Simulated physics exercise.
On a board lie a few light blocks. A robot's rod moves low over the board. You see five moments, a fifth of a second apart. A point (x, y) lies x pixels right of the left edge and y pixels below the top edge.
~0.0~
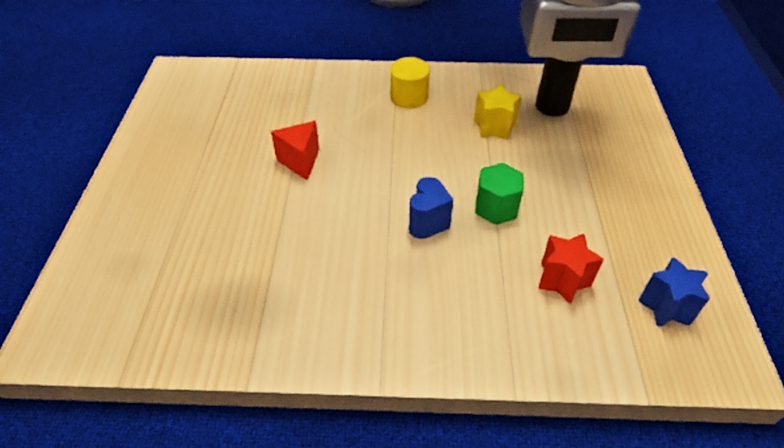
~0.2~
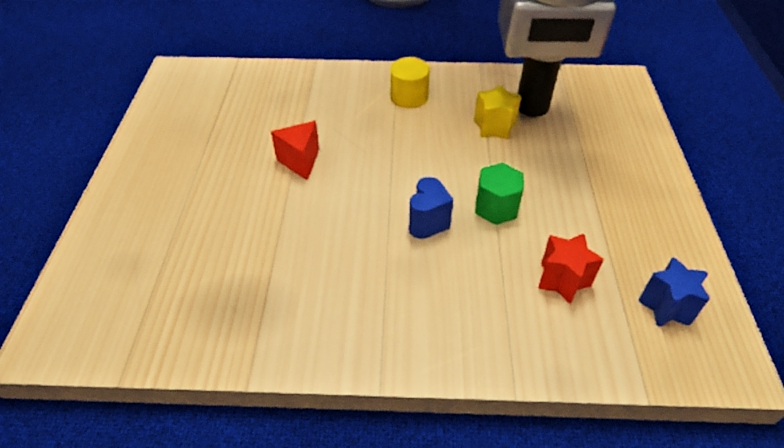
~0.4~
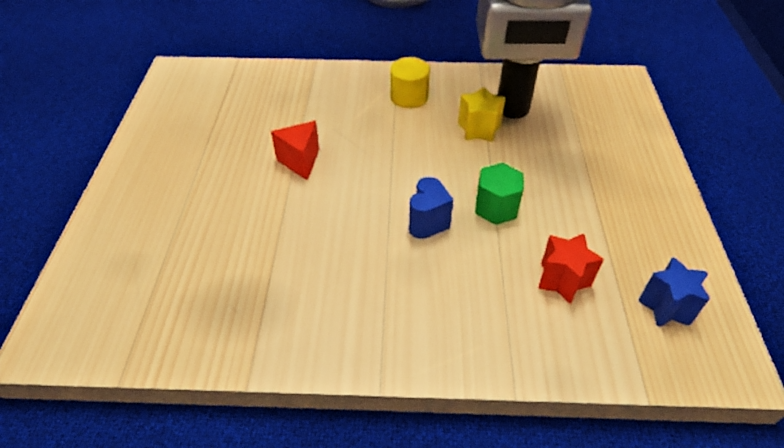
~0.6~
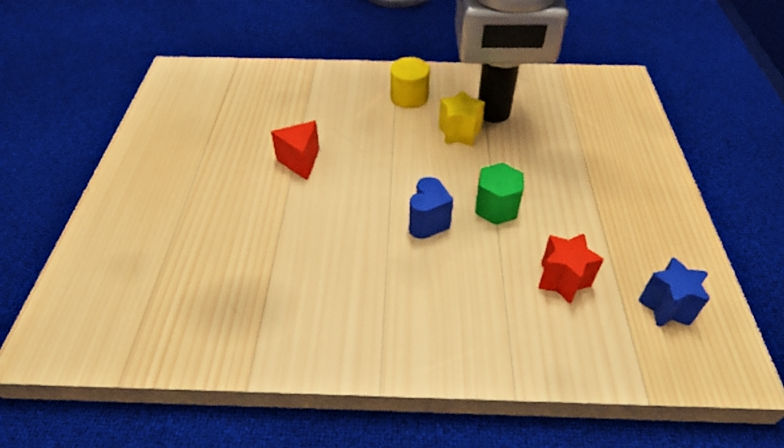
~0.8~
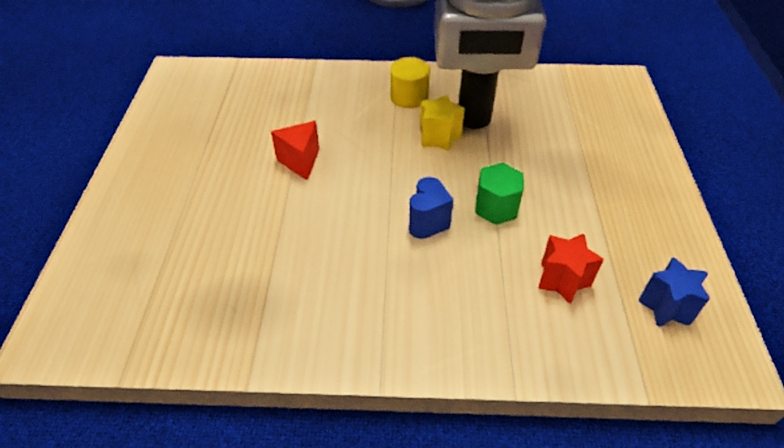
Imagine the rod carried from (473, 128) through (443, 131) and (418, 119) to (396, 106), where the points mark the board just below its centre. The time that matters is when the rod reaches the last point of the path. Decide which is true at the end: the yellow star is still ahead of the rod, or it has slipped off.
Slid away.
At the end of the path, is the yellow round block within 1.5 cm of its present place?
I'd say no.
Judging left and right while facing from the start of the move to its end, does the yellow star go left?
I believe so.
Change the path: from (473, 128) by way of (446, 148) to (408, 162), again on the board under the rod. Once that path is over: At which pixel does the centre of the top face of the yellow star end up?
Just about (383, 117).
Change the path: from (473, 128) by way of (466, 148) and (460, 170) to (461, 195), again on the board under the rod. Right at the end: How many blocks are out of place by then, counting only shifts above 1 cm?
One block moves more than 1 cm.
What follows on the original path. One third of the way, rod (443, 121); yellow star (415, 113).
Two thirds of the way, rod (418, 110); yellow star (404, 111), turned 15° anticlockwise.
At the end, rod (396, 96); yellow round block (402, 56); yellow star (404, 111), turned 20° anticlockwise.
